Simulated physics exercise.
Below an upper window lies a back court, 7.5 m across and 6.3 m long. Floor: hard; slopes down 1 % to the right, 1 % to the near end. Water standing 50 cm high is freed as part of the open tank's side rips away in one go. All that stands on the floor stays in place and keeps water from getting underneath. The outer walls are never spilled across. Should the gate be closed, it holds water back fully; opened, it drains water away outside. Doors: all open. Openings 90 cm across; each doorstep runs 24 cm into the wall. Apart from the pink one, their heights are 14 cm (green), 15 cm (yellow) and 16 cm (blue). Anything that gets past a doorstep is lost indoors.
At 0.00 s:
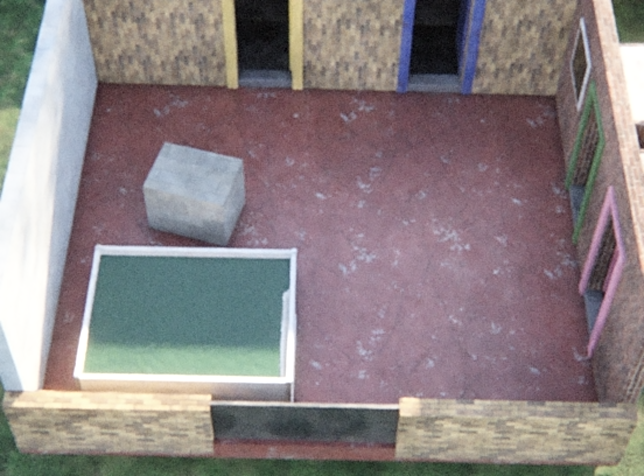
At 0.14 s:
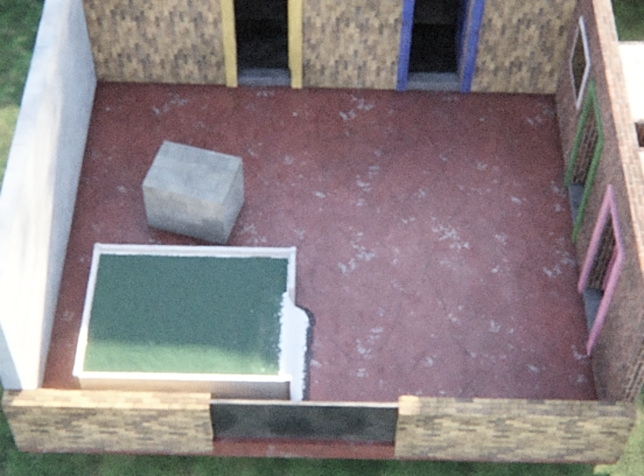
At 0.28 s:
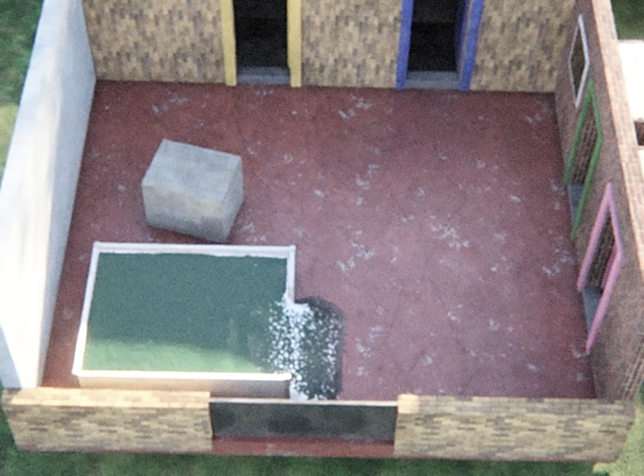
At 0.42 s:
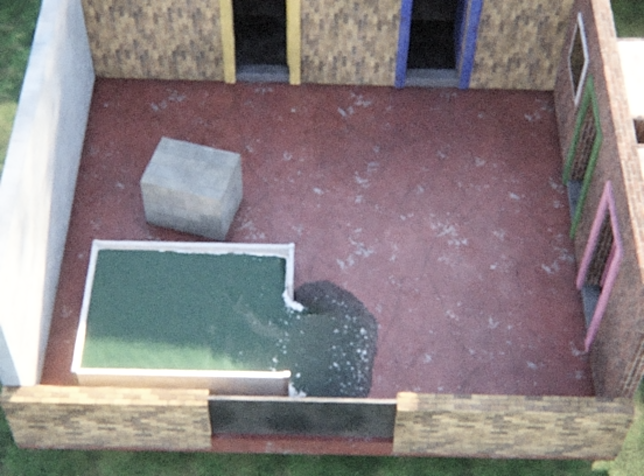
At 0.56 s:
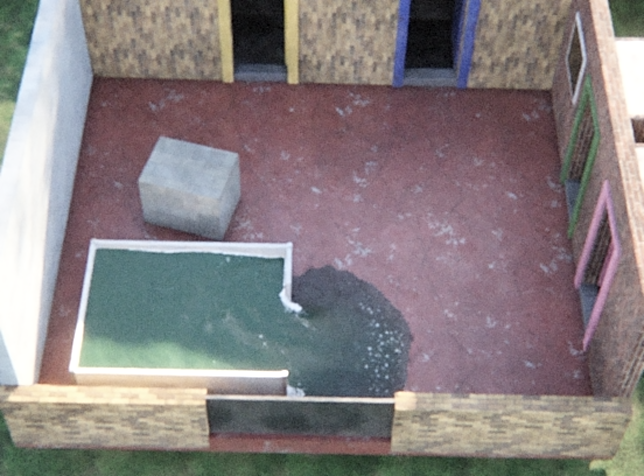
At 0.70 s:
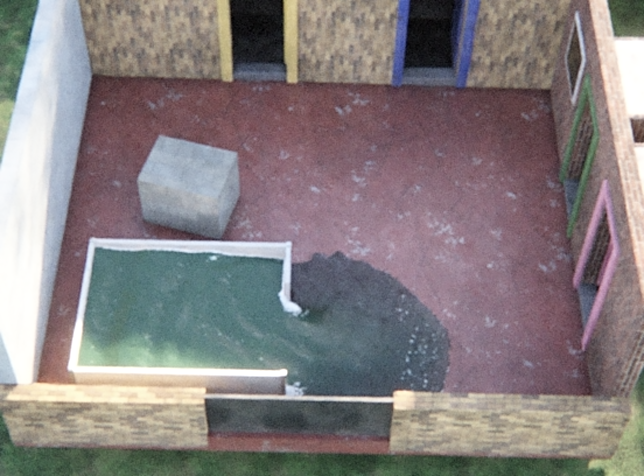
Water burst through the right side of a white-walled open tank in a brick-walled courtyard, then spread rightward across the red floor in a widening dark, rounded patch, while the grey block behind stayed still.
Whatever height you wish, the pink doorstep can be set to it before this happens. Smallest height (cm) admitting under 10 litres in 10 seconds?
Roughly 22 cm.
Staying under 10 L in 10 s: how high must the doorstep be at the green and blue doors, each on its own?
You'd want about 9.0 centimetres at green and about 10.5 centimetres at blue.
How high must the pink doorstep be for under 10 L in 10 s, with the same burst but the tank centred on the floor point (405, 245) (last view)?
In that case about 34 cm.
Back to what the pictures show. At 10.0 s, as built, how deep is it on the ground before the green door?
The depth there is around 9.5 cm.
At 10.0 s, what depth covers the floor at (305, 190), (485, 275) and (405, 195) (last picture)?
About 4, 7 and 7 cm respectively.
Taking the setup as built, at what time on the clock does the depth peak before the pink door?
2.8 s.
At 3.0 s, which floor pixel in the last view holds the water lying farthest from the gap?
Pixel close to (554, 163).
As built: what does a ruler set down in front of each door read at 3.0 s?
Depth (cm): Pink 25 / green 8 / yellow 0 / blue 0.
After 1.4 s water covers 25 % of the floor, deepest (28 cm) near (292, 376); it has not reached the pink door.
After 3.0 s water covers 35 % of the floor, deepest (38 cm) near (574, 418); 25 cm at the pink door, 16 litres in over its 15 cm doorstep.
After 10.0 s water covers 90 % of the floor, deepest (12 cm) near (576, 430); 12 cm at the pink door, 72 litres in over its 15 cm doorstep.
At the pink door as built, the water arrived by 1.6 s and peaked near 26 cm at 2.8 s.
Run again over the same 10 s with other heights there, 29 litres in over 18.5 cm, 2 litres over 25 cm. The limit of 10 litres is kept from about 22 cm up.
